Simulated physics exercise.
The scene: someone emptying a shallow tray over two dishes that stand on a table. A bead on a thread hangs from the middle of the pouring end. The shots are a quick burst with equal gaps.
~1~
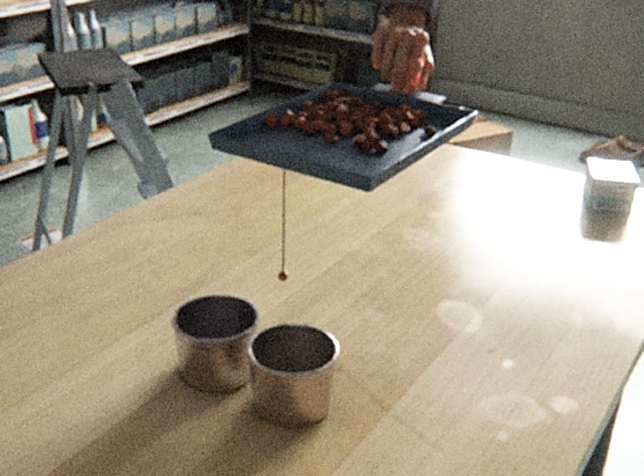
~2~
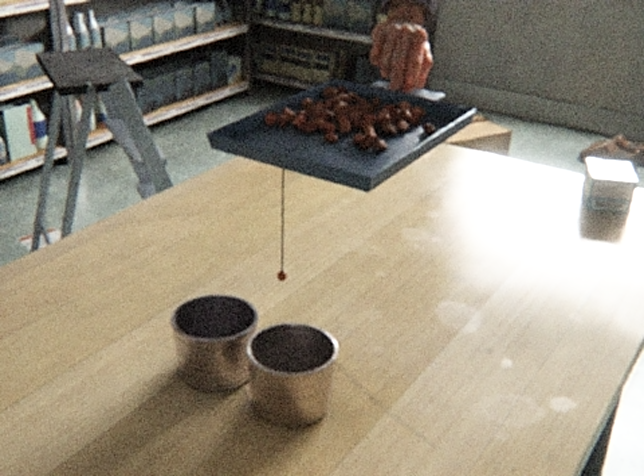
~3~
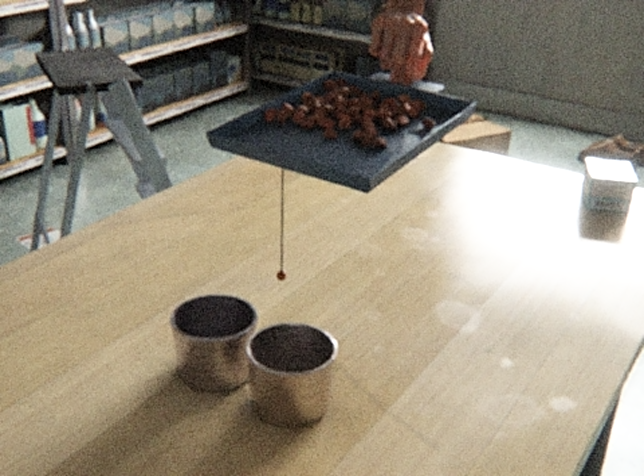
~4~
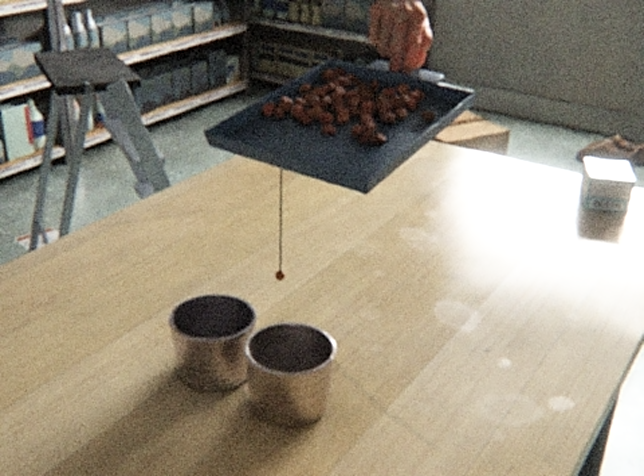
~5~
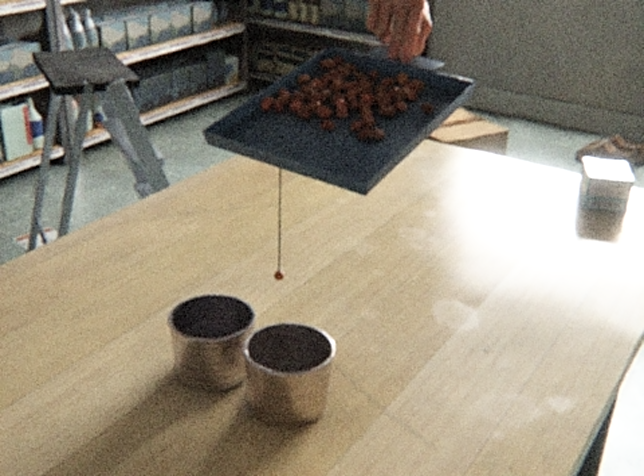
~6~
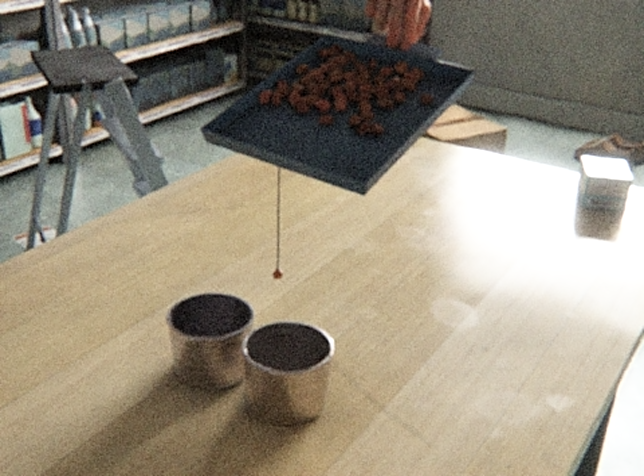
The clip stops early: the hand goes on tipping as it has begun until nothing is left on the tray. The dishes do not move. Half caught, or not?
In the dishes lies only the smaller part of it.
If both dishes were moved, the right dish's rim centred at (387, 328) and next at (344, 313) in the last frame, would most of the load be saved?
First not half, then below a half.
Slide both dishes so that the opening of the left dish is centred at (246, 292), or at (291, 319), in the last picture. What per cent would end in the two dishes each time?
Near 70 % and 60 %.
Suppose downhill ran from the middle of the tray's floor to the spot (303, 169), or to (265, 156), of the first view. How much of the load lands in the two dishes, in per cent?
The first gives 40 %, the second 20 %.
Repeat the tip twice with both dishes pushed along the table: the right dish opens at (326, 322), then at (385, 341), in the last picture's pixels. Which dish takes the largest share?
At the first place the dish on the right, at the second the left-hand dish.
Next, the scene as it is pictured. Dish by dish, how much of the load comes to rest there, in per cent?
Left dish: 10 %, right dish: 10 %.
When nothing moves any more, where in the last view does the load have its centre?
Roughly at (297, 380).
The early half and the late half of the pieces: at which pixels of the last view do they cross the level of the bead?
Early half (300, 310), late half (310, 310).
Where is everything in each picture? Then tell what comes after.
The first picture shows corners of the pouring end (212, 134) and (370, 176), level; middle of the load (355, 120), bits of crushed brick; left dish (189, 358); right dish (267, 392); bead on its thread (283, 276).
The second picture shows corners of the pouring end (211, 133) and (369, 176), level; middle of the load (354, 118).
The third picture shows corners of the pouring end (210, 132) and (368, 177), tipped barely, lowest at the right corner; middle of the load (353, 112).
The fourth picture shows corners of the pouring end (208, 131) and (367, 179), tipped a little, lowest at the right corner; middle of the load (352, 105).
The fifth picture shows corners of the pouring end (206, 130) and (365, 180), tipped a little, lowest at the right corner; middle of the load (351, 97).
The sixth picture shows corners of the pouring end (204, 128) and (364, 181), tipped a little, lowest at the right corner; middle of the load (349, 88); left dish (184, 356); right dish (262, 390).
Just after the last frame, tray tipped steeply; the larger part on the tray; just a few in the right dish; about a tenth in the air.
A moment on, tray tipped right over; roughly two thirds on the tray; about a tenth in the right dish; about a tenth in the left dish; roughly a quarter outside both; just a few in the air.
Further on, tray tipped past a quarter turn; about a tenth in the right dish; about a tenth in the left dish; roughly two thirds outside both.
When it is over, tray tipped past a quarter turn; about a tenth in the right dish; about a tenth in the left dish; roughly two thirds outside both.
